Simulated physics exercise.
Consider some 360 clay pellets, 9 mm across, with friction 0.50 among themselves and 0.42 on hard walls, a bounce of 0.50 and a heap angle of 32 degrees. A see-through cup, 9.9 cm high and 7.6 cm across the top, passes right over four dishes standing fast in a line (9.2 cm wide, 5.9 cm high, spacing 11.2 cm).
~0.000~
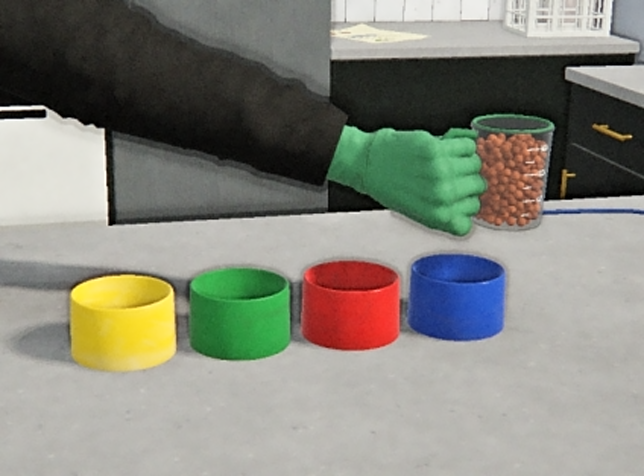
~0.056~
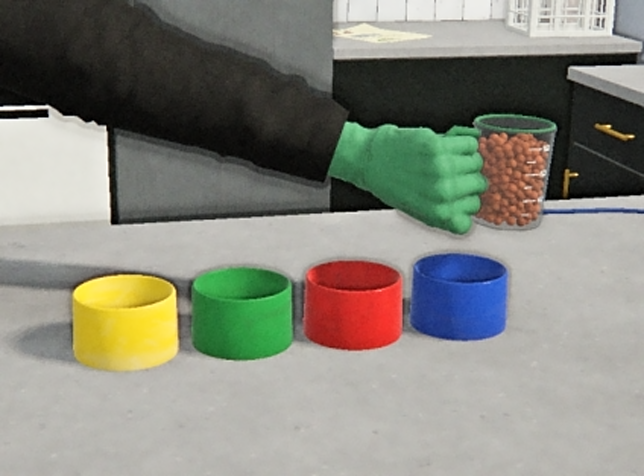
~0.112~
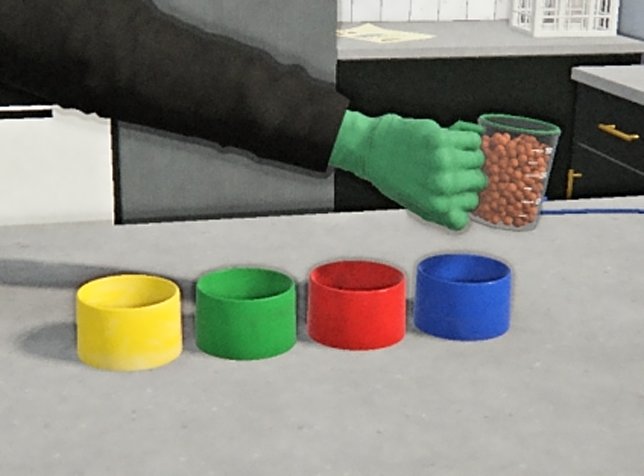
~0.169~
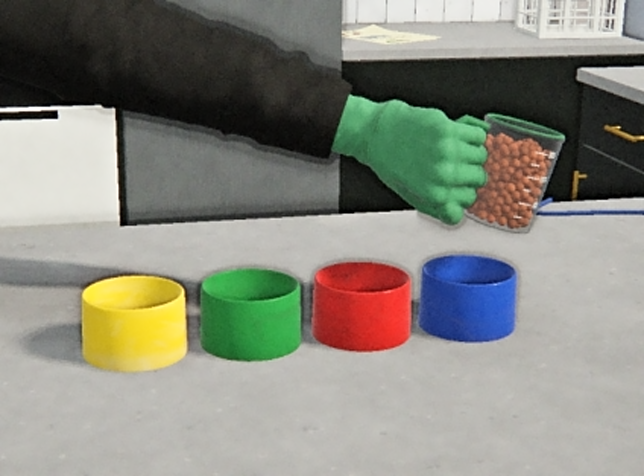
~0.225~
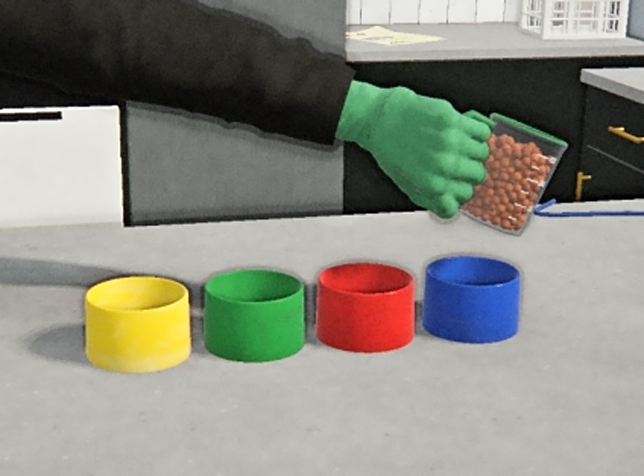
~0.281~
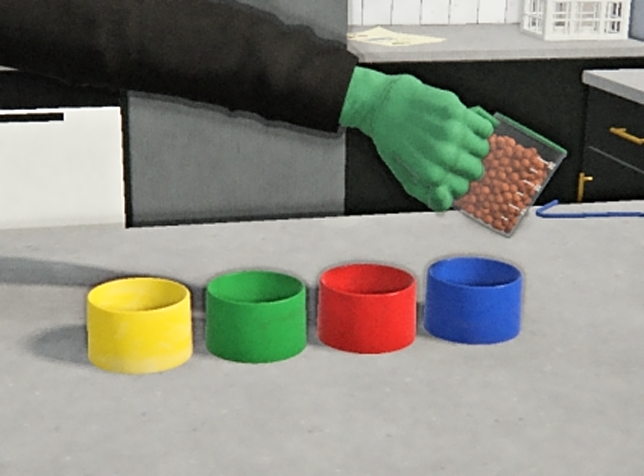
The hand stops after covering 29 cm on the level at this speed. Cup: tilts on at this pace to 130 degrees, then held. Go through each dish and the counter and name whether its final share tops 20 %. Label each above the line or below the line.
Red: Below the line; blue: Above the line; green: Below the line; yellow: Below the line; counter: Below the line.
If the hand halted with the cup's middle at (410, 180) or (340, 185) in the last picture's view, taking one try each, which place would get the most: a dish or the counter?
First try: Blue; second try: Blue.
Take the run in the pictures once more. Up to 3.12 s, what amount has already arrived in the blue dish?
Estimate to date: Some 95 %.
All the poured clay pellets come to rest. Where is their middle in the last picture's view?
I'd put it at about (473, 298).
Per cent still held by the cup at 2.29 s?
It comes to about 0 percent.
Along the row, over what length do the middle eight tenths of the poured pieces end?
It spans about 6 centimetres along the dishes.
After 1.49 s, tilt 130 degrees; cup holds 0 %, blue 95 %.
After 2.29 s, tilt 130 degrees; cup holds 0 %, blue 95 %.
After 3.12 s, tilt 130 degrees; cup holds 0 %, blue 95 %.
At rest (3.4 s), red 0 %, blue 95 %, green 0 %, yellow 0 %, counter 5 %.
